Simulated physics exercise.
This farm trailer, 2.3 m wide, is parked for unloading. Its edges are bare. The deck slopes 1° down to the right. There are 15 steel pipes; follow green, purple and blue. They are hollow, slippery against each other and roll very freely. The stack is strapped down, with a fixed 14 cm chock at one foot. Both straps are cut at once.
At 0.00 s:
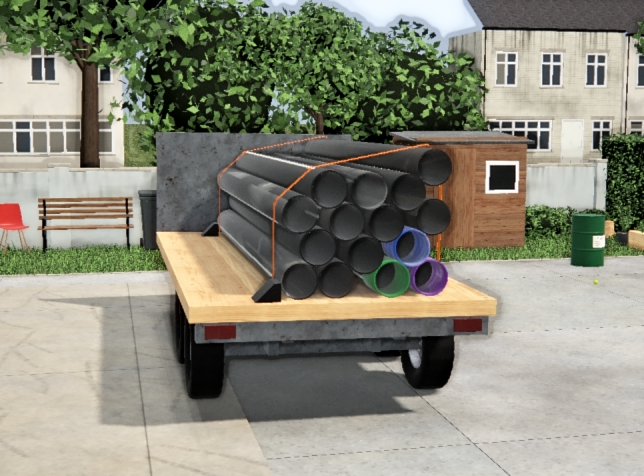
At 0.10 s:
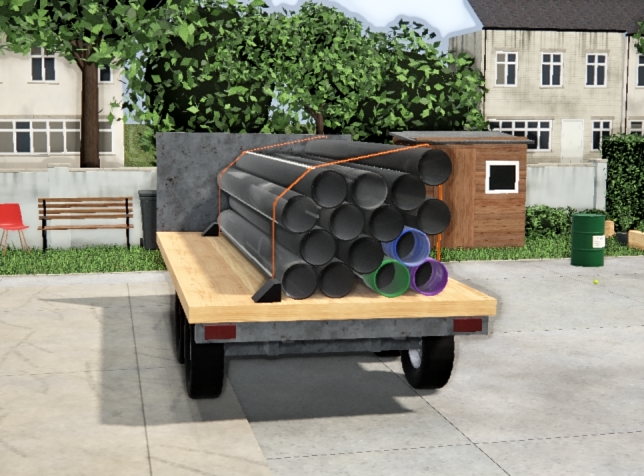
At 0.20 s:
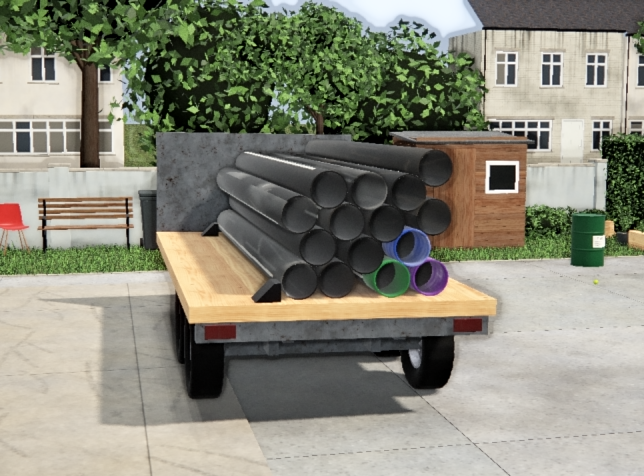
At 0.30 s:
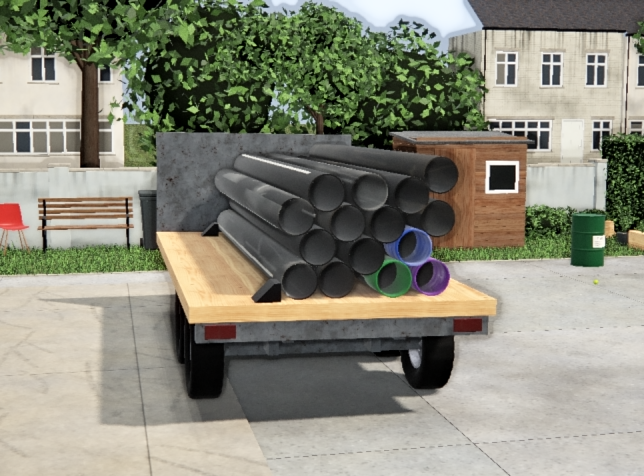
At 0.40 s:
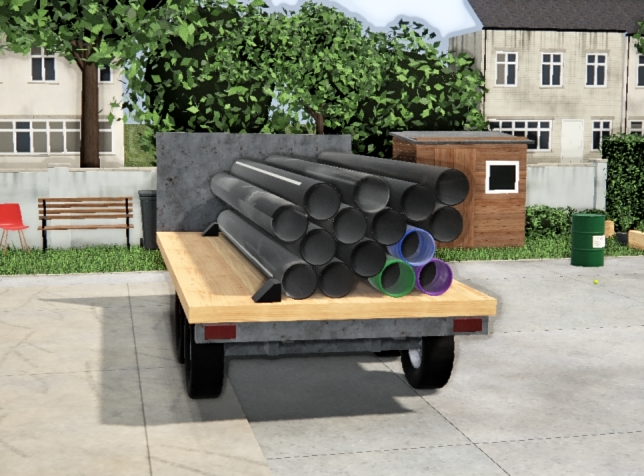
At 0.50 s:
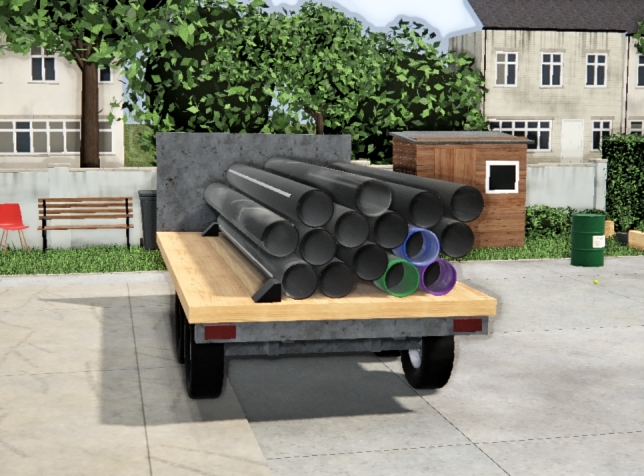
Dark pipes stacked on a parked trailer lose their orange straps and shift slightly right.
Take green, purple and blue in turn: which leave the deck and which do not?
The green pipe ends on the ground, the purple falls off, the blue ends on the ground.
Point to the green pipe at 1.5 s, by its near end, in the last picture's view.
Around (459, 278).
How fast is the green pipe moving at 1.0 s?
About 0.4 m/s.
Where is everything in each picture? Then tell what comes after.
Green at (392, 279), purple at (432, 279), blue at (413, 248); straps tight; chock at (276, 292); the deck slopes 1° down to the right; 4 of the 15 lie on the deck itself, in the first frame.
Green at (392, 279), purple at (432, 279), blue at (413, 248); straps on, in the second frame.
Green at (392, 279), purple at (432, 279), blue at (413, 248); no straps, in the third frame.
Green at (394, 279), purple at (434, 279), blue at (415, 248); straps gone, in the fourth frame.
Green at (397, 279), purple at (437, 279), blue at (418, 248); no straps, in the fifth frame.
Green at (401, 279), purple at (441, 278), blue at (422, 248); no straps; chock at (276, 292), in the sixth frame.
After 1.0 s, green is on the deck, 50 cm from the right edge, rolling right; purple is on the deck, 15 cm from the right edge, rolling right; blue is up on others, 30 cm from the right edge, rolling right; 2 of 15 are off.
After 1.5 s, green is on the deck, 25 cm from the right edge, rolling right; purple is dropping off the right side; blue is up on others, 5 cm from the right edge, rolling right; 6 of 15 are off.
After 2.2 s, green is dropping off the right side; purple is on the ground to the right; blue is down on the right; 8 of 15 are off.
At the end (8.9 s), green is on the ground to the right; purple is on the ground to the right; blue is on the ground to the right; 11 of 15 are off.
